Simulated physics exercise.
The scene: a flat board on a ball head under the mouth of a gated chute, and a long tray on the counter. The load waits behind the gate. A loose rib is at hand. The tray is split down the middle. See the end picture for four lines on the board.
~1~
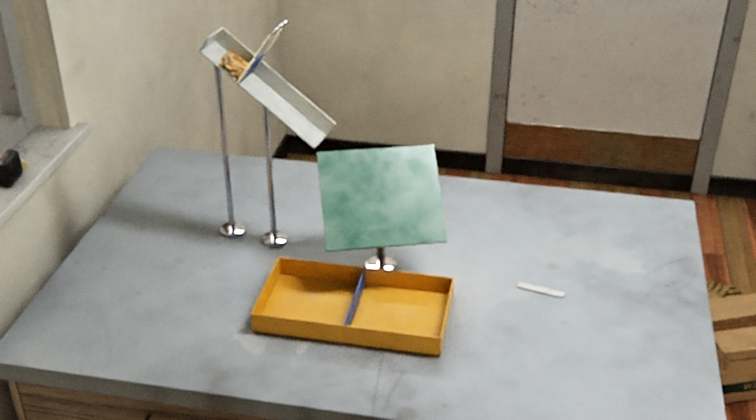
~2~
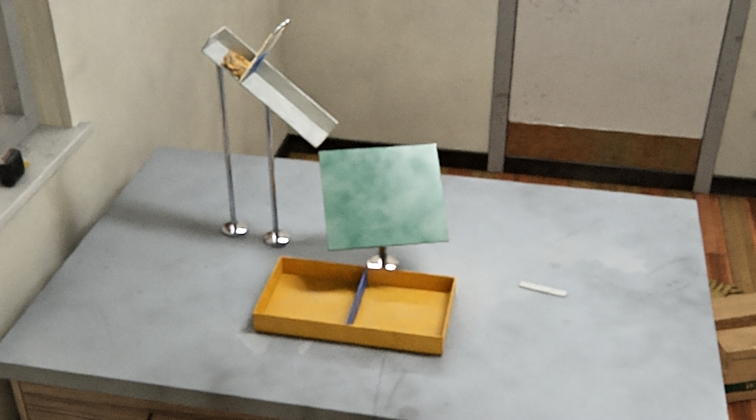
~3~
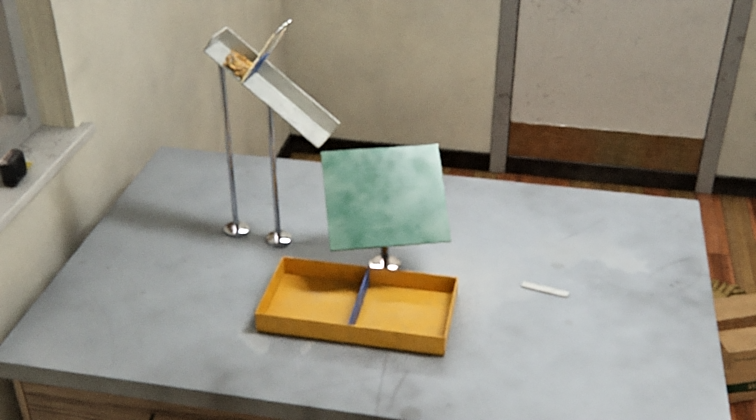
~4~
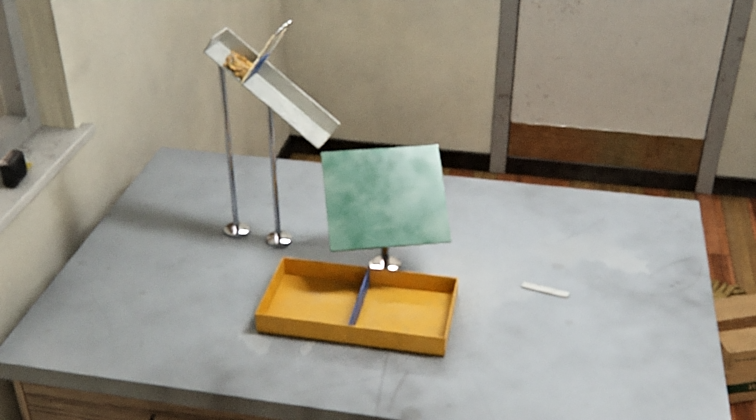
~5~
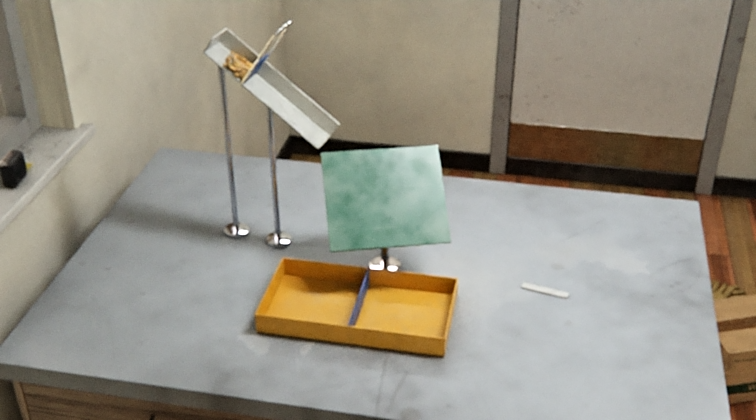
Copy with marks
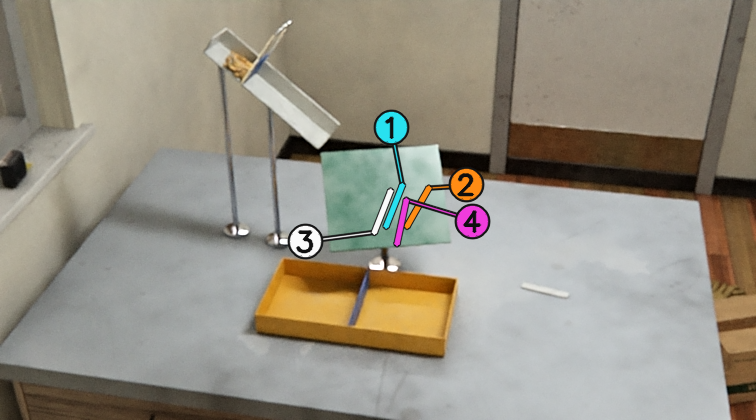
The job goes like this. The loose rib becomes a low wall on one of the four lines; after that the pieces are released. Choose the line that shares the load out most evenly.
3 is best.
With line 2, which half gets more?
More lands on the right.
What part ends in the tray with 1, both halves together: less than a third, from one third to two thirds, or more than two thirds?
More than two thirds.
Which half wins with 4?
More lands on the right.
On the marked copy, line 1 from (402, 185) to (386, 226); line 2 from (428, 188) to (407, 226); line 3 from (390, 191) to (374, 232); line 4 from (406, 200) to (397, 243).
For line 1, of what is caught, a small part in the left half, nearly all in the right.
For line 2, of what is caught, none in the left half, all in the right.
For line 3, of what is caught, about two thirds in the left half, about a third in the right.
For line 4, of what is caught, none in the left half, all in the right.
